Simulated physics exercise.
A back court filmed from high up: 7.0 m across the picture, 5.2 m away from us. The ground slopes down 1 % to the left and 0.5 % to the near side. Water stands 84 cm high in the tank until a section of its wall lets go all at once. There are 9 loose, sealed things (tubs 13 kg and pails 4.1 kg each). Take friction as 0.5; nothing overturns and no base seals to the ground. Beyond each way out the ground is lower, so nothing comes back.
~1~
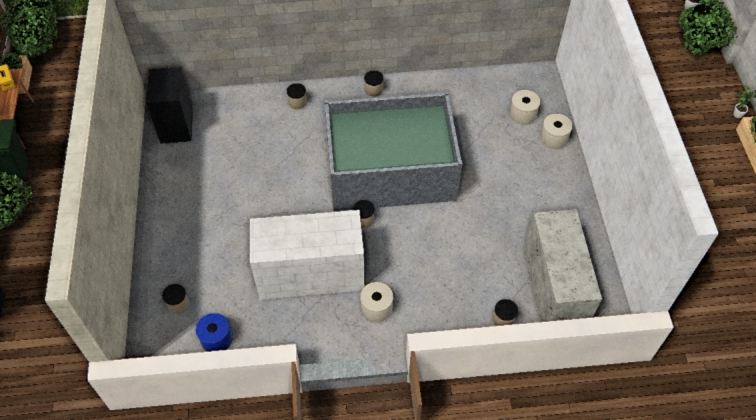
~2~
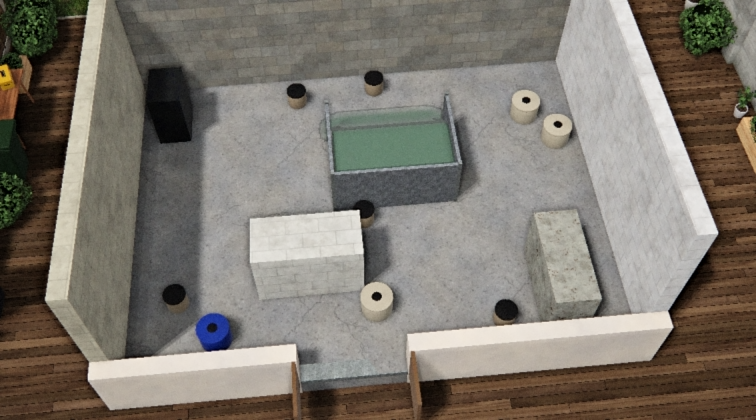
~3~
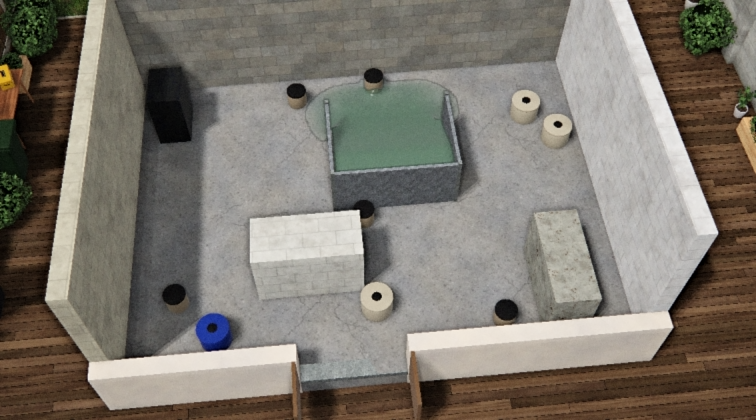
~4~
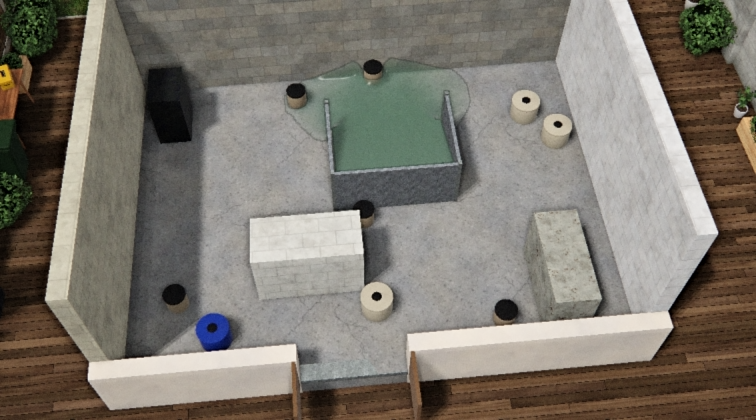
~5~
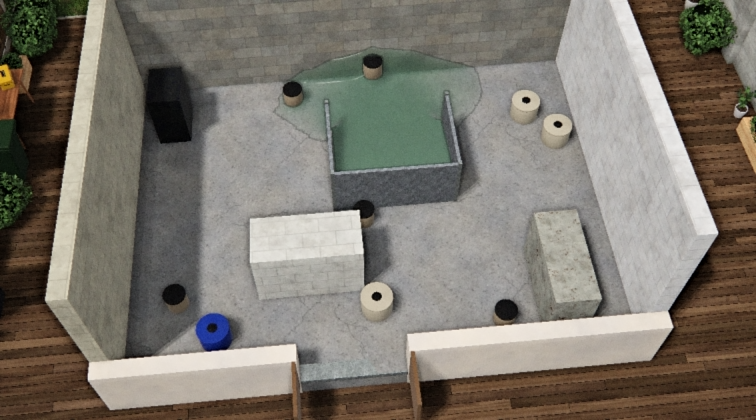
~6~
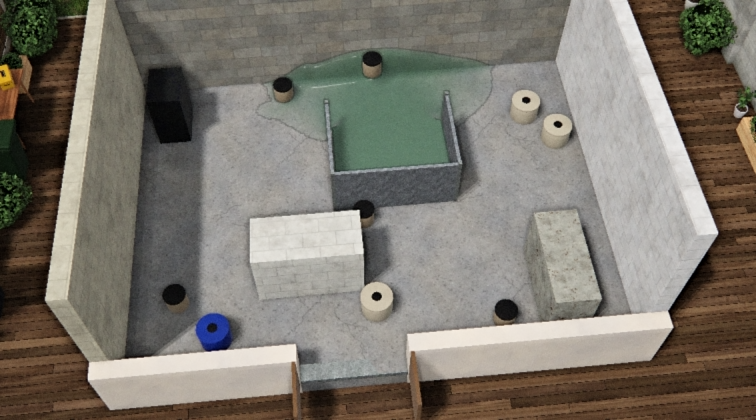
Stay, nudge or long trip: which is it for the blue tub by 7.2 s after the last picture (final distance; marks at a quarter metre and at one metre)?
The blue tub gets carried off.
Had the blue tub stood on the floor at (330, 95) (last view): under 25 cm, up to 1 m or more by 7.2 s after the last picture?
It gets carried off.
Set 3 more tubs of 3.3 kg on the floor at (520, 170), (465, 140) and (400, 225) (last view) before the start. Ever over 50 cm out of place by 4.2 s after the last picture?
In that order: More, under, short of it.
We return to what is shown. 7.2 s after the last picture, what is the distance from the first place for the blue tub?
Roughly 200 cm.
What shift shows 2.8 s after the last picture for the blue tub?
Roughly 0 cm by then.
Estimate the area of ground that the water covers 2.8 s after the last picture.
Roughly 25 m2.
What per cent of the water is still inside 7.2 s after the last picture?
About 96 per cent.
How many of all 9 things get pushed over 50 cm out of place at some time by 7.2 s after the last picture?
That makes 7.
Then, 0.9 s after the last picture the blue tub is near (213, 328), 0.0 m from its start, aground; 0 of 9 are out; 2 afloat.
Then, 2.8 s after the last picture the blue tub is near (213, 328), 0.0 m from its start, aground; 0 of 9 are out; 1 afloat.
Then, 4.8 s after the last picture the blue tub is near (278, 304), 0.9 m from its start, aground; 0 of 9 are out; 1 afloat.
Then, 7.2 s after the last picture the blue tub is near (353, 318), 1.9 m from its start, aground; 0 of 9 are out; 3 afloat.
